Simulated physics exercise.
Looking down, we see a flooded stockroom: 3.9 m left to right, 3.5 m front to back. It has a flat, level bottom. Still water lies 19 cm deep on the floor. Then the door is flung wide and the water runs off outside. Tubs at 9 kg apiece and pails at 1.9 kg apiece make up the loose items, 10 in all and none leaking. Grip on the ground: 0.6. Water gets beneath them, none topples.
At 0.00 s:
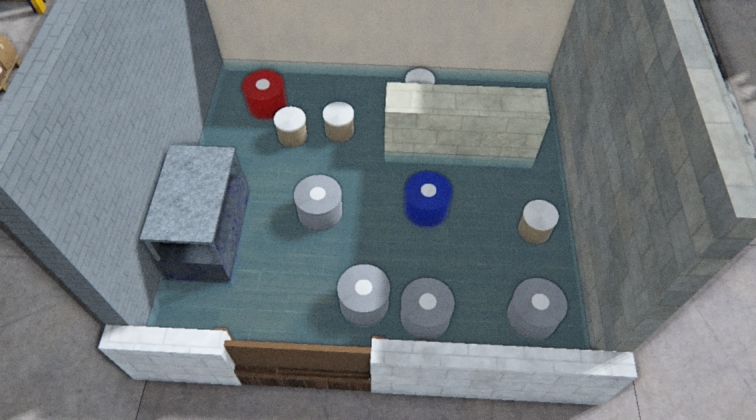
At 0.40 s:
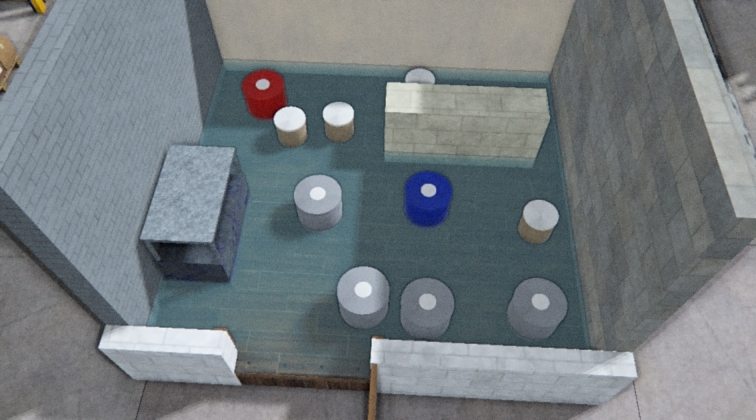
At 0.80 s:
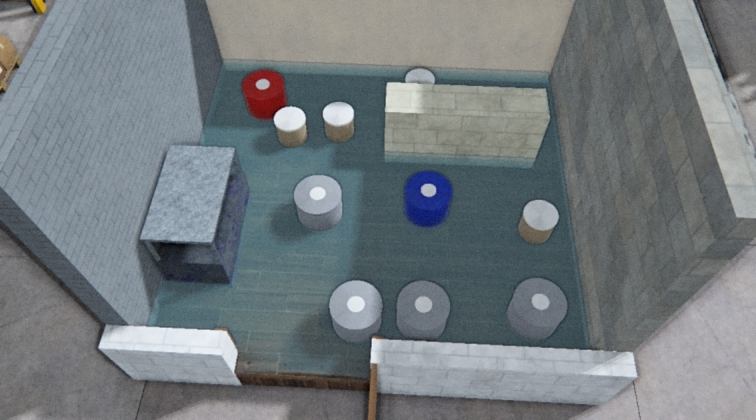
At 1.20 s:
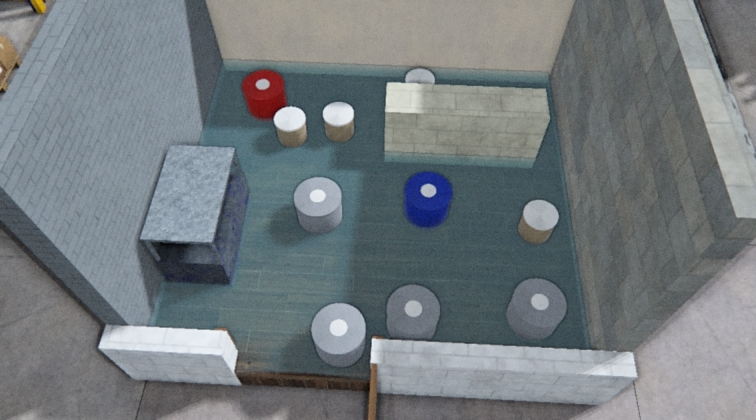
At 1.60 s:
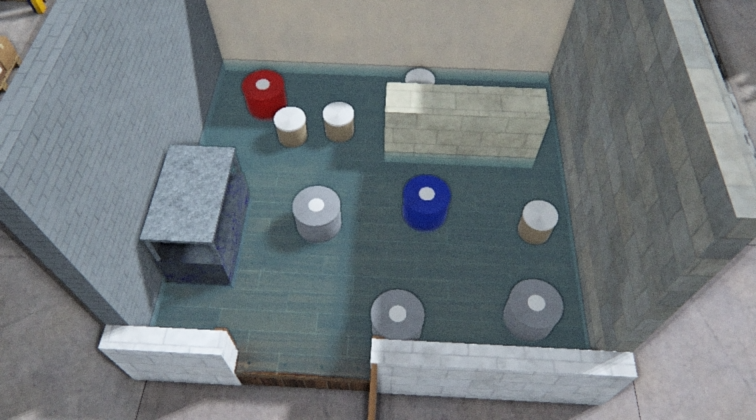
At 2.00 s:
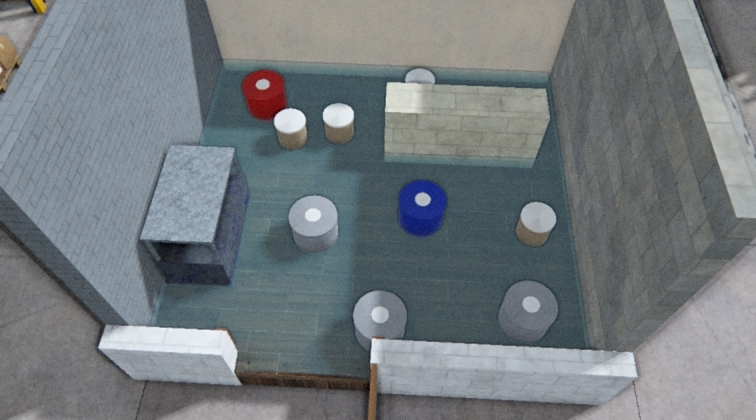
The clip shows a flooded room where a brown gate in the front wall swings open, then a pale grey tub drifts to the opening and out of view as other grey tubs and the blue one shift slightly toward the front.
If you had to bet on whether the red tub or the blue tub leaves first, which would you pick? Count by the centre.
I would pick the blue one.
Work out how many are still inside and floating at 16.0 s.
The count is 3.
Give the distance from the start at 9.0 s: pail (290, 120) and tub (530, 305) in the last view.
In that order: 200 cm, 100 cm.
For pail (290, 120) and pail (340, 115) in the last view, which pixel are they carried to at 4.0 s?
They should sit about (291, 152) and (337, 148) in the last view.
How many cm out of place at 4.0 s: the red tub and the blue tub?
I'd say about 20 and 50 centimetres.
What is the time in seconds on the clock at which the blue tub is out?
Around 8.0 seconds.
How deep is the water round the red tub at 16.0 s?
Depth: About 8 cm.
After 4.0 s the red tub is near (263, 102), 0.2 m from its start, afloat; the blue tub is near (401, 227), 0.5 m from its start, afloat; 2 of 10 are out; 8 afloat.
After 9.0 s the red tub is near (266, 137), 0.7 m from its start, afloat; the blue tub has gone out (at 8.2 s); 4 of 10 are out; 6 afloat.
After 16.0 s the red tub is near (264, 279), 2.3 m from its start, afloat; the blue tub has gone out (at 8.2 s); 7 of 10 are out; 3 afloat.
After 20.0 s the red tub has gone out (at 17.6 s); the blue tub has gone out (at 8.2 s); 8 of 10 are out; 2 afloat.
